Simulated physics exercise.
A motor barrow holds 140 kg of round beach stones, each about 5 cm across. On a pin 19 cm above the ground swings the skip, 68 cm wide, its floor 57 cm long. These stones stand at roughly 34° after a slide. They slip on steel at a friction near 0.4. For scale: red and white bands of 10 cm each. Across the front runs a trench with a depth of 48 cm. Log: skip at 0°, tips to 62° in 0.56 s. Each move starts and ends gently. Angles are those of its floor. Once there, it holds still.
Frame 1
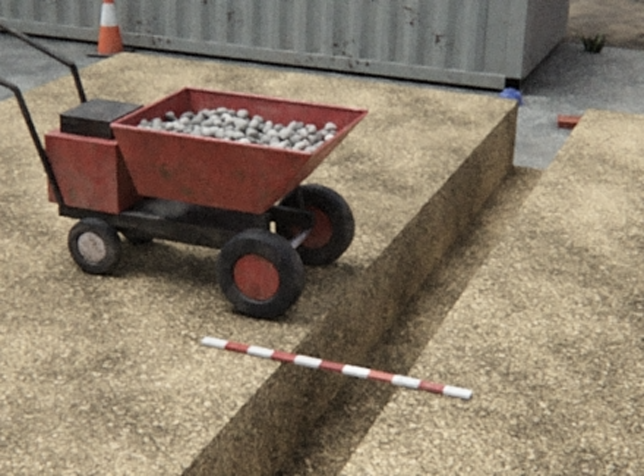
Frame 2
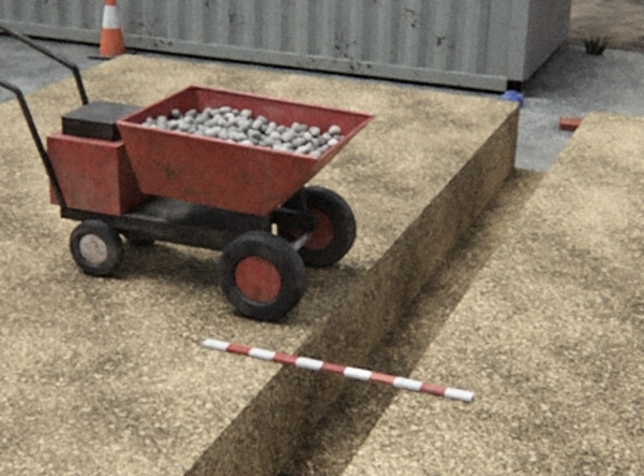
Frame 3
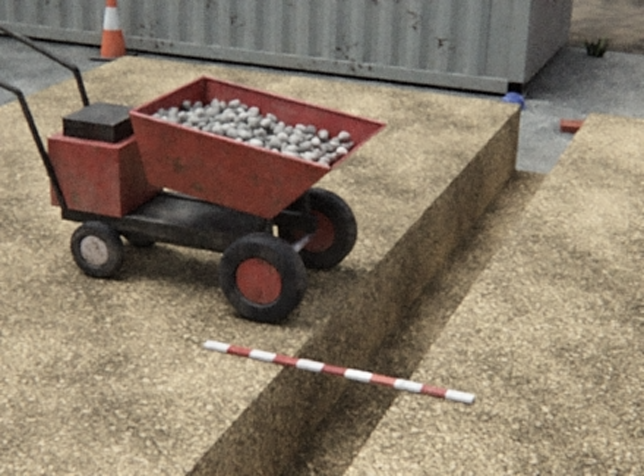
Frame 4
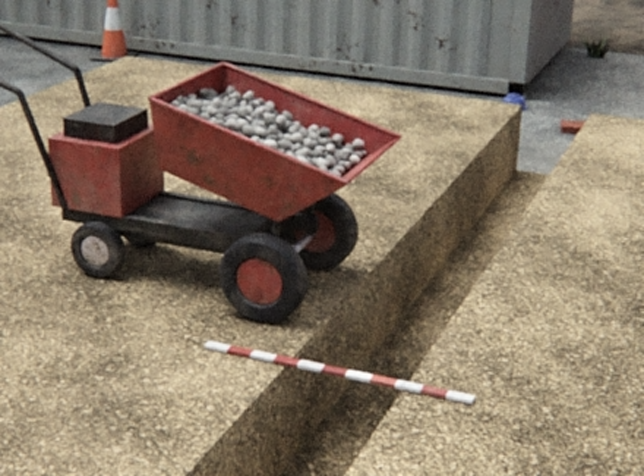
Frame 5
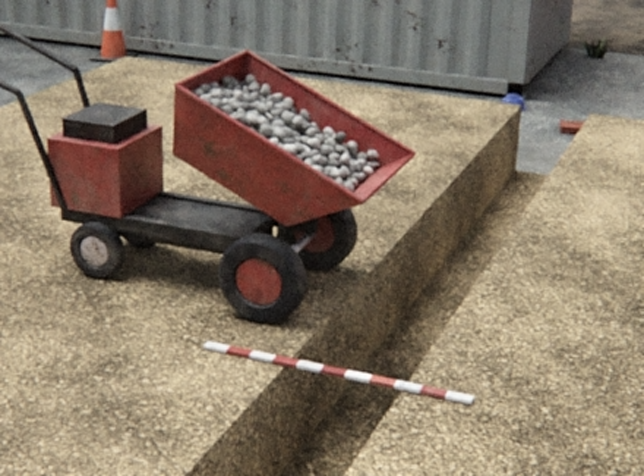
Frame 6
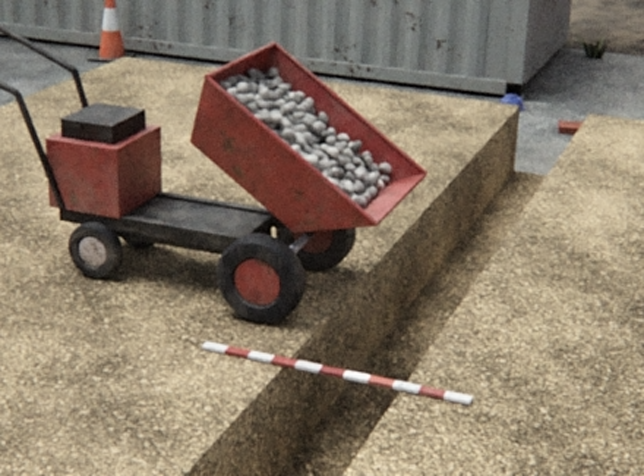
Beside a trench, a red motor barrow's skip of round stones tilts steeply to the right.
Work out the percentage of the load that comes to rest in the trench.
It works out at about 31 per cent of the load.
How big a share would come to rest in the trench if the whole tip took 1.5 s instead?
Estimate: About 50 %.
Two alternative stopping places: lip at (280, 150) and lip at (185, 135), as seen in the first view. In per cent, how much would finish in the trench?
Around 50 and then 85 percent.
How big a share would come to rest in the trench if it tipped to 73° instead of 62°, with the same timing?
In that case some 25 per cent.
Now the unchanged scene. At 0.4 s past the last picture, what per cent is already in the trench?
Some 5 per cent.
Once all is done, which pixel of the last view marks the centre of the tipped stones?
Their centre sits close to (497, 326).
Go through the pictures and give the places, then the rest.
The skip is at 0°, its lip at (311, 155); the top of the load is at (271, 131), in the first frame.
The skip is at 2°, its lip at (318, 160); the top of the load is at (228, 122), in the second frame.
The skip is at 7°, its lip at (330, 169); the top of the load is at (217, 114), in the third frame.
The skip is at 15°, its lip at (347, 183); the top of the load is at (221, 99), in the fourth frame.
Lip at (363, 202), floor tilted 24°, highest stones at (233, 88), in the fifth frame.
The skip is at 34°, its lip at (377, 225); the top of the load is at (254, 81), in the sixth frame.
Then, 0.1 s after the last picture the floor is at 52°, 100 % in the skip; the foremost stones are at (388, 232).
Then, 0.4 s after the last picture the floor is at 62°, 87 % in the skip, 4 % in the trench, 10 % past the trench; the foremost stones are at (478, 327).
Then, 0.7 s after the last picture the floor is at 62°, 29 % in the skip, 5 % in the trench, 66 % past the trench; the foremost stones are past the picture's edge.
Then, 2.7 s after the last picture the floor is at 62°, 0 % in the skip, 31 % in the trench, 69 % past the trench; the foremost stones are past the picture's edge.
